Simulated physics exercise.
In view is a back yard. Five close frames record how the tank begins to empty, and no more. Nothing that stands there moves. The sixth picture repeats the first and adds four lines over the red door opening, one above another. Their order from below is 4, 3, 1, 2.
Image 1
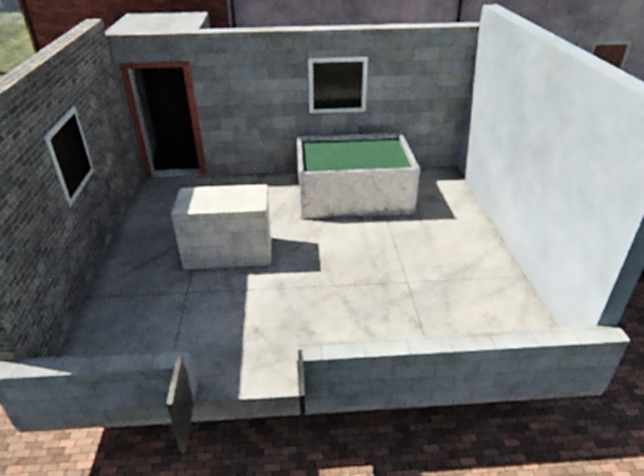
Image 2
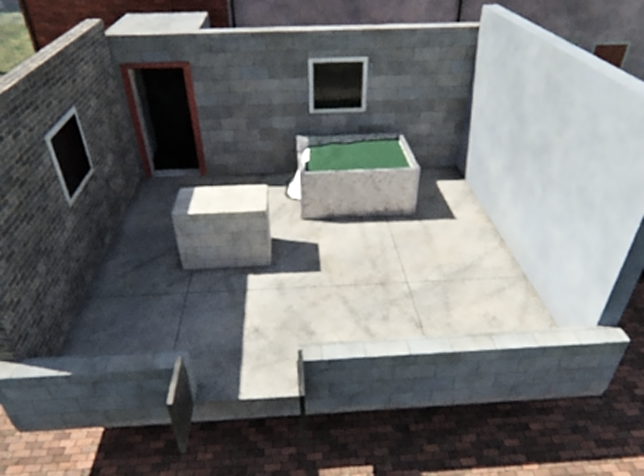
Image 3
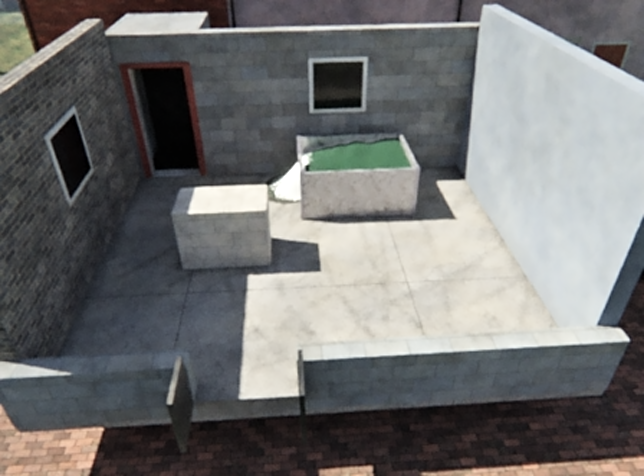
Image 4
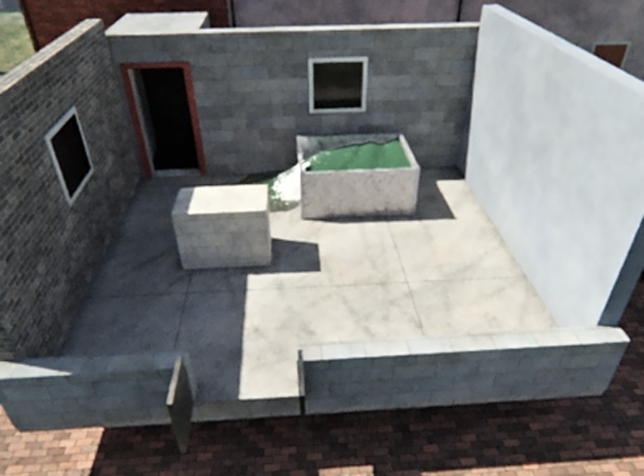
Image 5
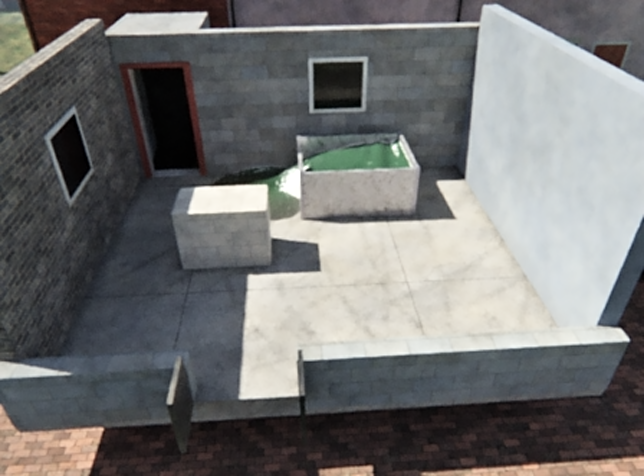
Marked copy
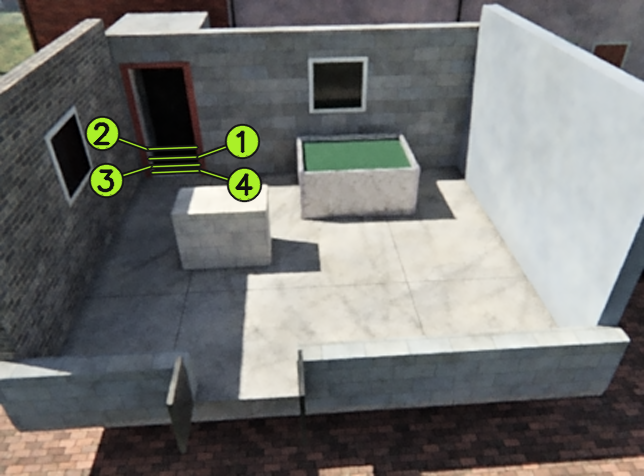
A walled back yard with a pale paved floor is seen from high above its low front wall, where a narrow gate stands open. A grey tank of green water sits by the back wall under a window, with a pale block left of it, a red-framed doorway at back left and a white wall at right. Water pours from the tank's left end and spreads leftward behind the block, while the view stays still.
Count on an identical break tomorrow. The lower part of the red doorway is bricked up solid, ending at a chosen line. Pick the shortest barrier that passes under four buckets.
3 is the one.
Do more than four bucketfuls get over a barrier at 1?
No, that is safe.
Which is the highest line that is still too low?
It is 4.
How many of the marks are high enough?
Three.
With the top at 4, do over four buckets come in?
Yes, it does.
On the marked copy, 1 at (173, 157); 2 at (171, 148); 3 at (175, 165); 4 at (176, 171); from the bottom up 4, 3, 1, 2.
For line 1, nothing gets over.
For line 2, nothing gets over.
For line 3, a bucket or two gets in.
For line 4, about 11 bucketfuls get in.
